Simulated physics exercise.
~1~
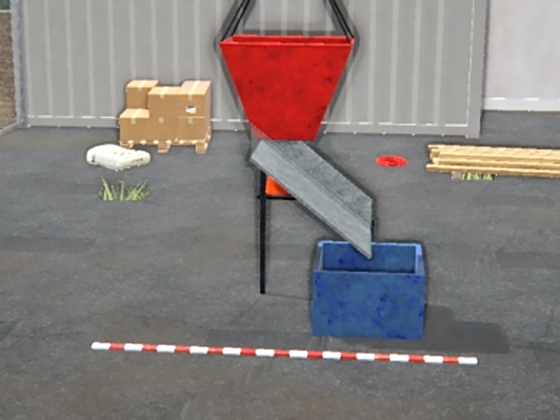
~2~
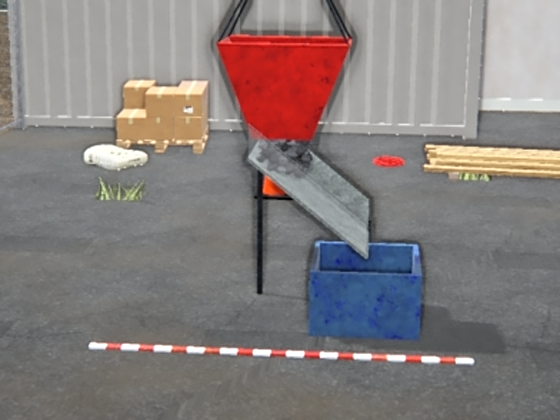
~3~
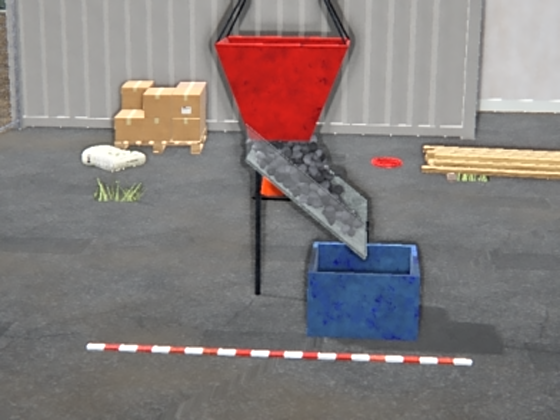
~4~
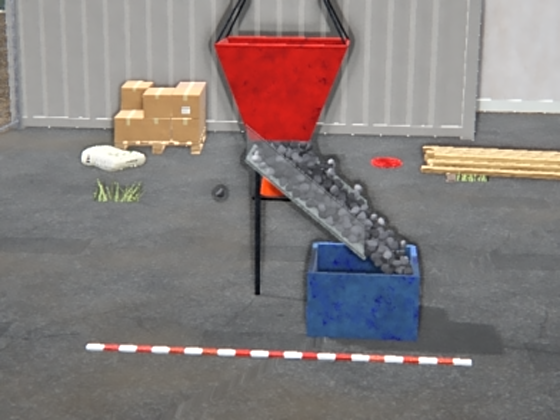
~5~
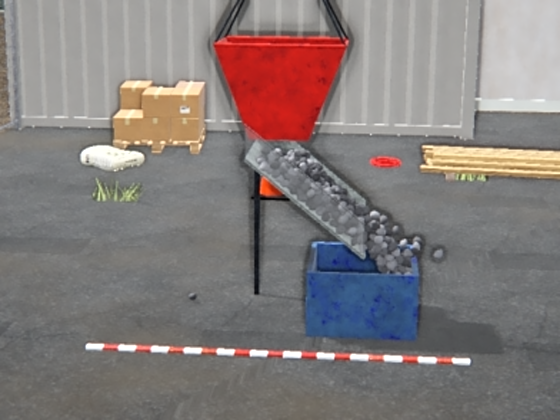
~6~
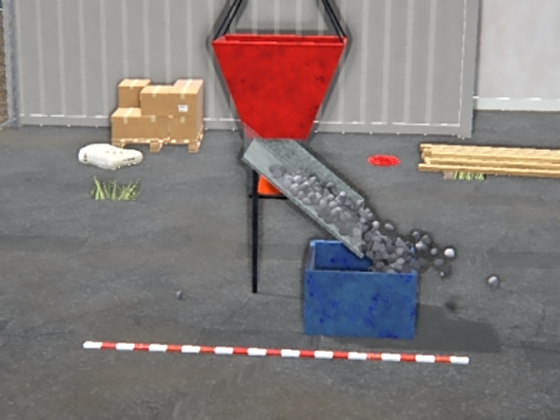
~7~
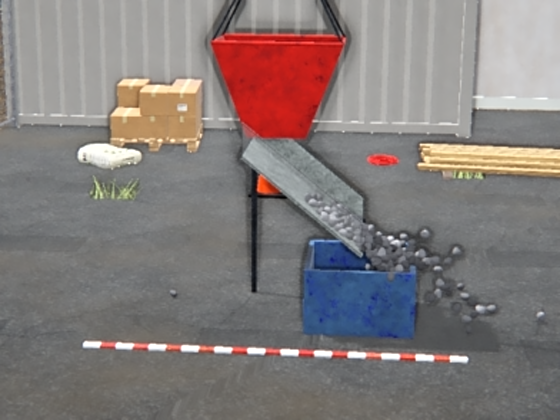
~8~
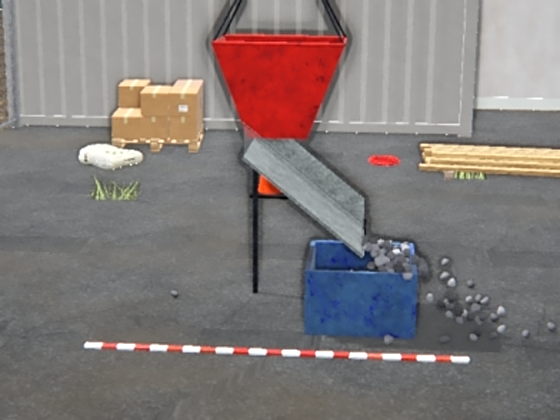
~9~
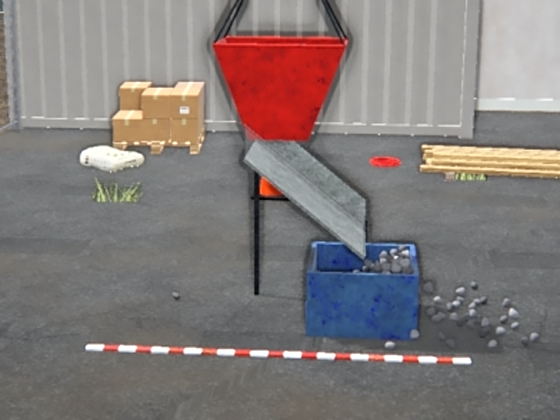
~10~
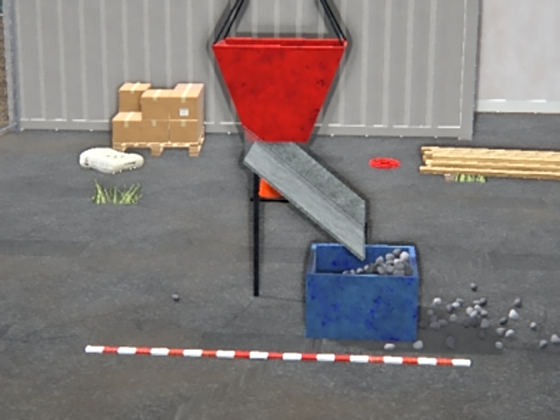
Round grey stones dropped from a hanging red skip onto a sloping steel chute and slid down to the right into a blue bin, where most stayed, while some spilled over and ended scattered on the ground, mainly to its right.
